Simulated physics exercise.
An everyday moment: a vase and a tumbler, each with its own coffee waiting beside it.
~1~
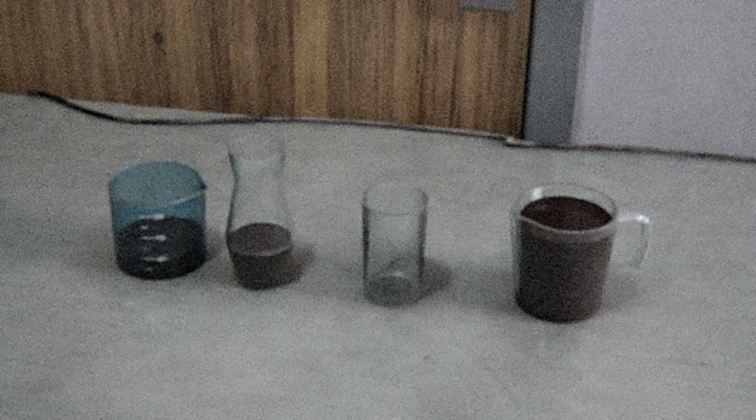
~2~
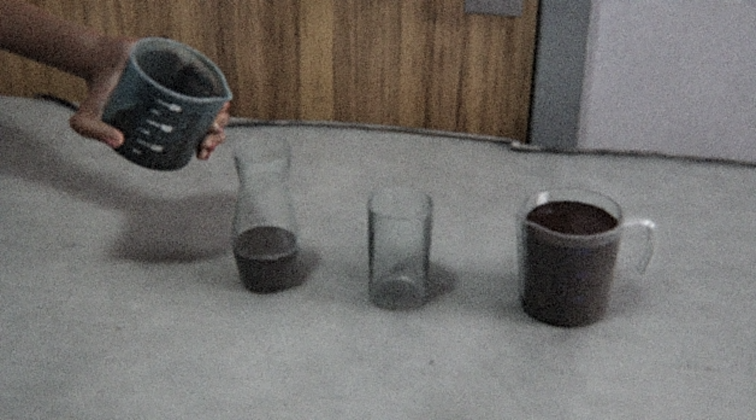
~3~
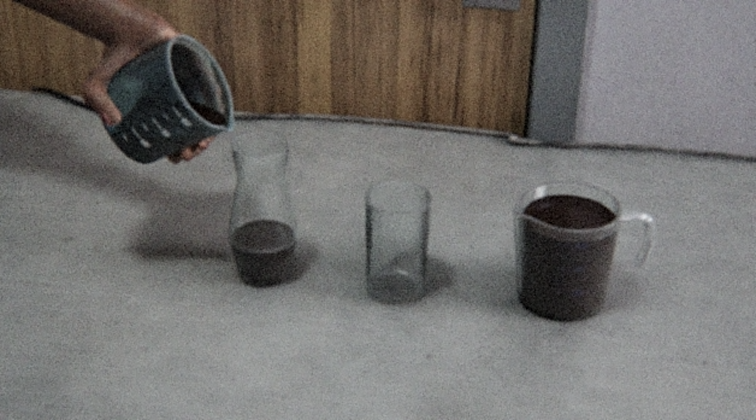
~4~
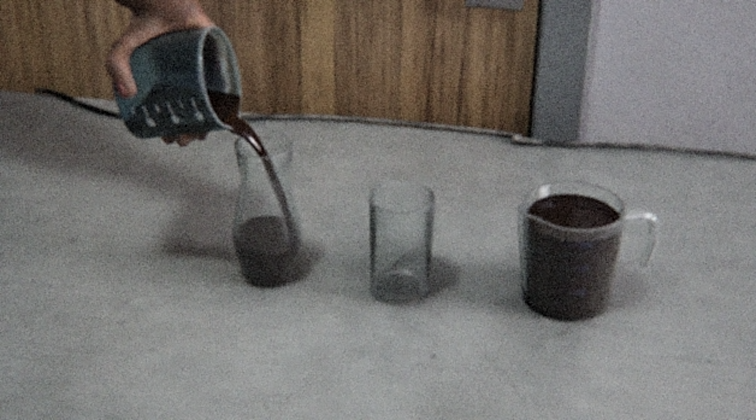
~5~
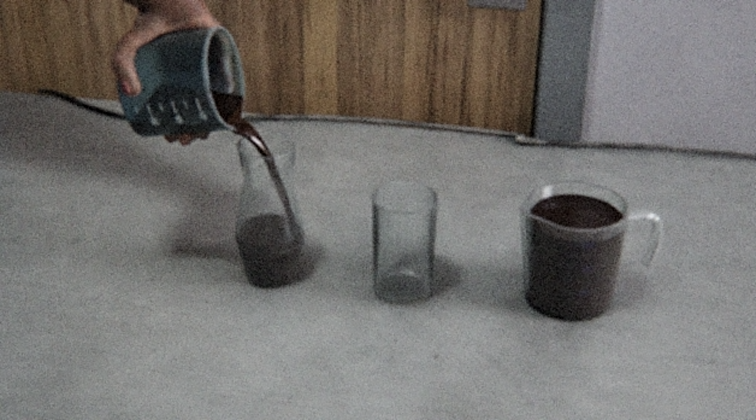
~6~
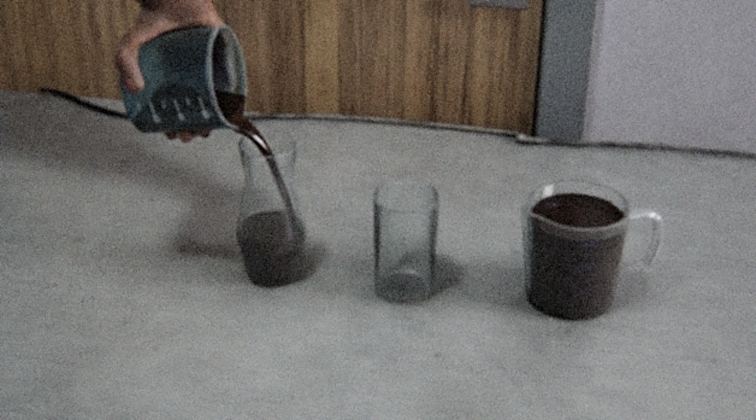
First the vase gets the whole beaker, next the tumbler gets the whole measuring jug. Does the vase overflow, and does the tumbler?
The vase takes it all and the tumbler runs over.
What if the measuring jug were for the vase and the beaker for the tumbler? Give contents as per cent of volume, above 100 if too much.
Roughly 180 per cent, then 50 per cent.
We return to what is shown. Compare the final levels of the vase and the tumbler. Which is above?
Higher in the one on the right.
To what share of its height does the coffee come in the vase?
Close to 60 %.
Shortly, the vase is about half full.
Then, the vase is about two thirds full.
At the finish, the vase is about two thirds full; the tumbler is full to the brim, some went over its rim.
